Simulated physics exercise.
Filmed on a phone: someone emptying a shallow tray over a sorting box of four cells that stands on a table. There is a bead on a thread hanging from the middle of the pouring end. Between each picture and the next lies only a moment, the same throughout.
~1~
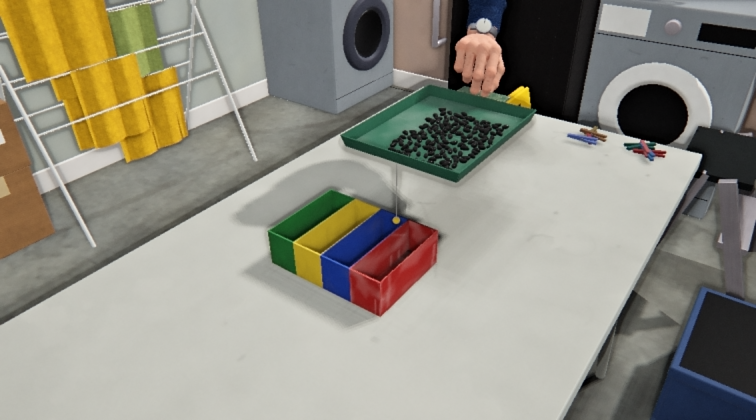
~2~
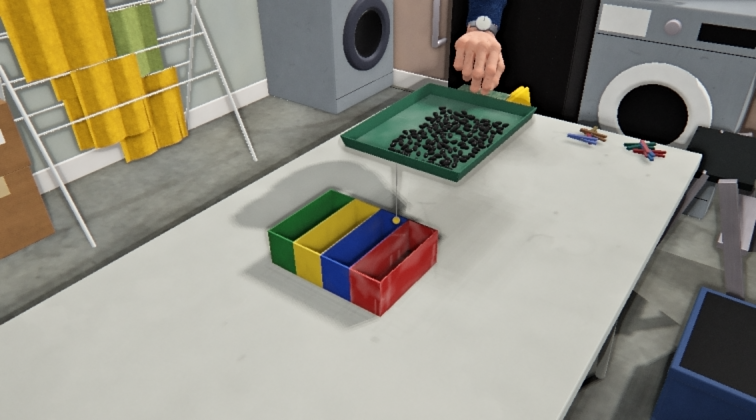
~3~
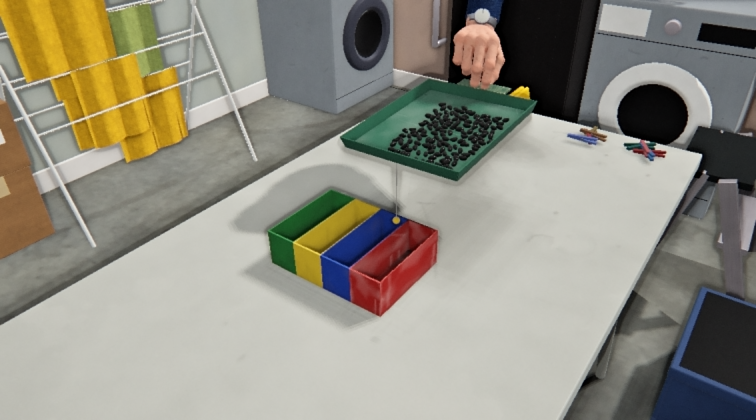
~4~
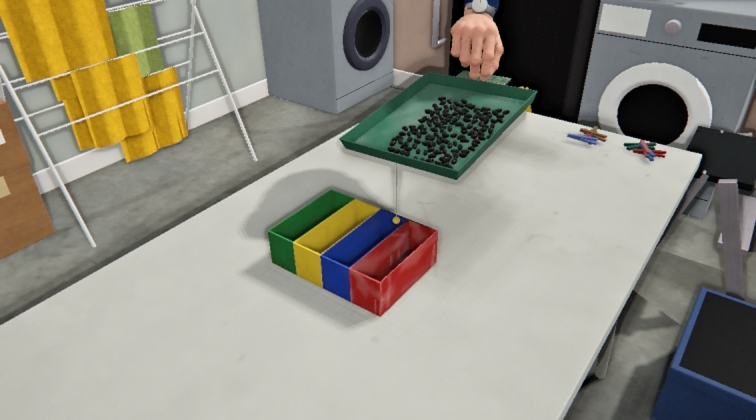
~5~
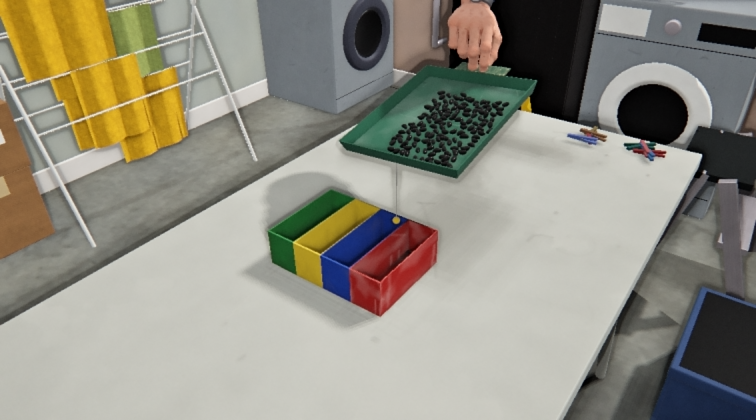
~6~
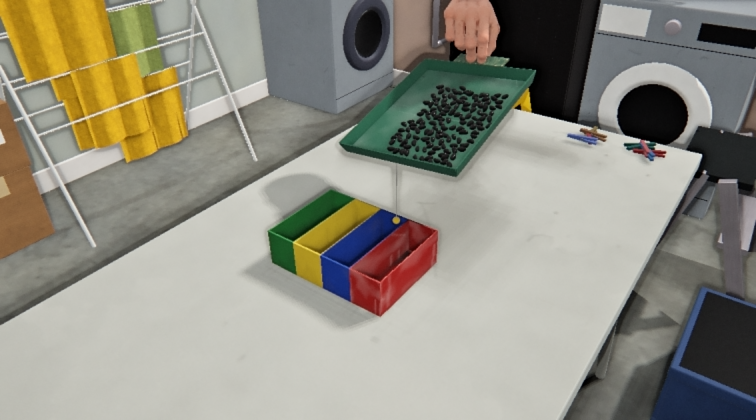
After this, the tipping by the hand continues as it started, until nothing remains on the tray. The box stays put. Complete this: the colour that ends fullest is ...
The fullest is yellow.
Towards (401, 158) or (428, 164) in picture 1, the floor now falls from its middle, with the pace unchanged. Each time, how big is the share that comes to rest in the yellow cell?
20 per cent, then 0 per cent.
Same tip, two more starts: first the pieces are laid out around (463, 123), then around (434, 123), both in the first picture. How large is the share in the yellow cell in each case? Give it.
First 60 %, then 70 %.
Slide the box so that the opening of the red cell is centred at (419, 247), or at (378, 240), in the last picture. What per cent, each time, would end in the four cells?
Trial 1 near 100 %, trial 2 near 90 %.
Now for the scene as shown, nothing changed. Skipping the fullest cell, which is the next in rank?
Next after the leader comes the cell in blue.
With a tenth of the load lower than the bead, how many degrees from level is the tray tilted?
Roughly 110 degrees.
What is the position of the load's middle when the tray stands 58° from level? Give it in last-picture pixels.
Its middle sits at about pixel (391, 137).
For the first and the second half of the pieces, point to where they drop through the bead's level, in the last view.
It passes near (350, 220) first and then near (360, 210).
Just after the last frame, tray tipped steeply; almost all on the tray; just a few in the green cell; just a few falling or outside the box.
A moment on, tray tipped right over; almost all on the tray; just a few in the blue cell; just a few in the green cell; just a few in the yellow cell.
Further on, tray tipped past a quarter turn; roughly half in the yellow cell; roughly a quarter in the blue cell; about a tenth in the red cell; about a tenth in the green cell.
When it is over, tray tipped past a quarter turn; roughly half in the yellow cell; roughly a quarter in the blue cell; about a tenth in the red cell; about a tenth in the green cell.
